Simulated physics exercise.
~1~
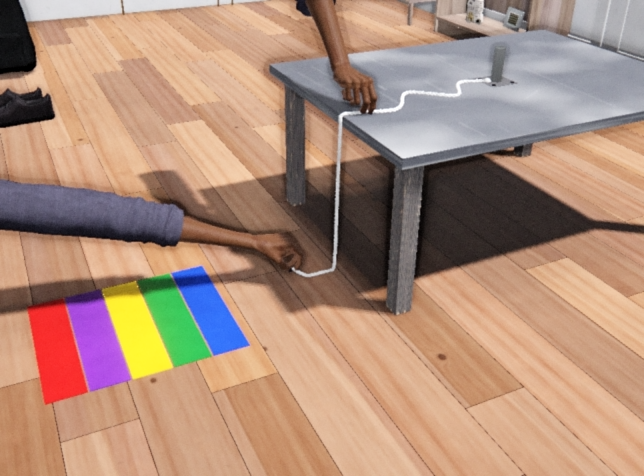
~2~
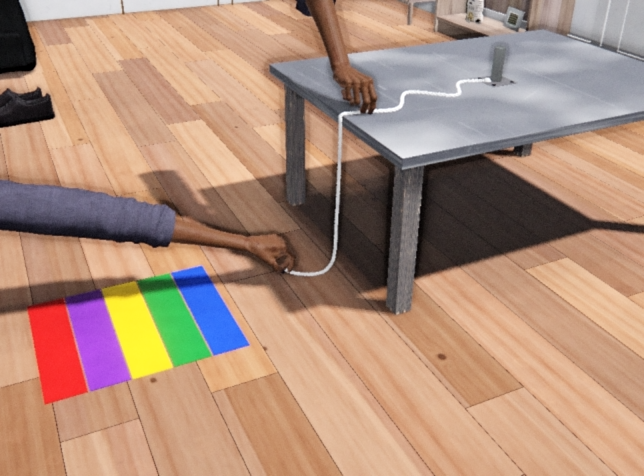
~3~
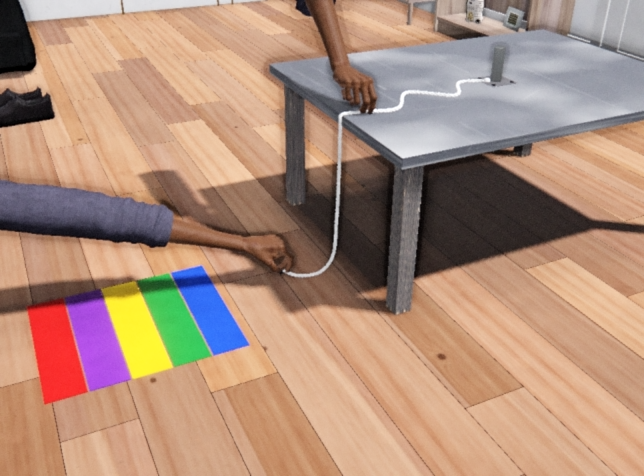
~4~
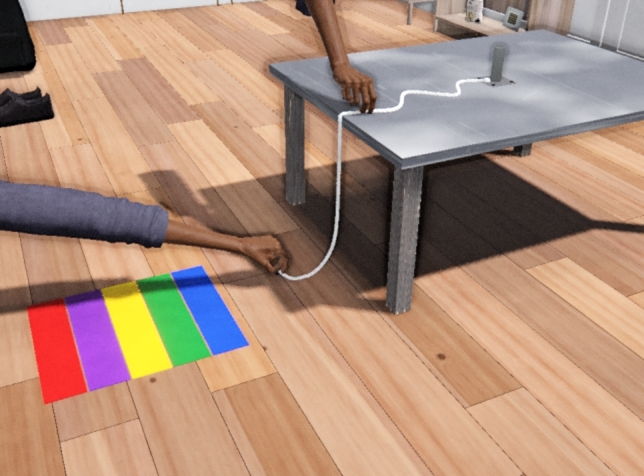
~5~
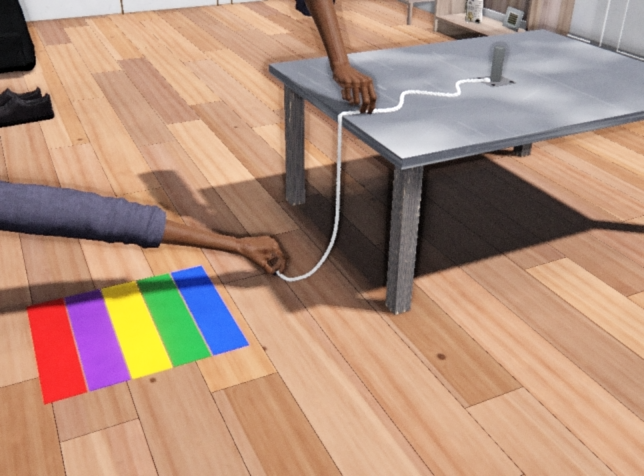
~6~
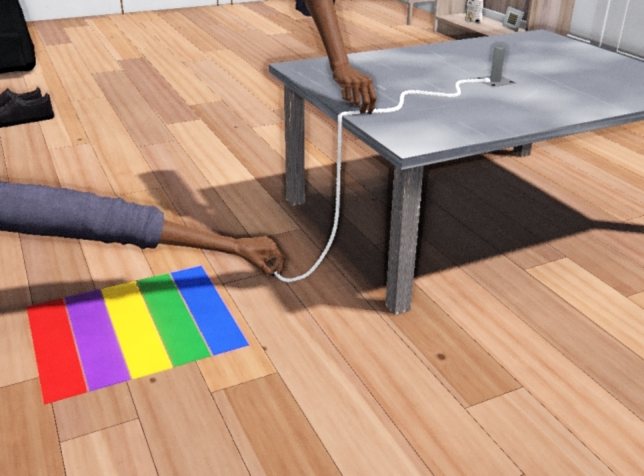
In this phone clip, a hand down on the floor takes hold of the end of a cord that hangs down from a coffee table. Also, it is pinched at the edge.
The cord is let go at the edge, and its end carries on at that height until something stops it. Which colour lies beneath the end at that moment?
Yellow.
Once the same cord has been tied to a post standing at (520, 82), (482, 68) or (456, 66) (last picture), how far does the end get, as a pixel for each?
Roughly (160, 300), (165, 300) and (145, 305).
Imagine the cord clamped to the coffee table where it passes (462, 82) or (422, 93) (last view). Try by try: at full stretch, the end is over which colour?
Try 1: Yellow; try 2: Green.
Soon after, end near (198, 292); over blue.
After that, end near (158, 302); over green.
At the stop, end near (132, 308); over yellow. It gets as far as the yellow strip.
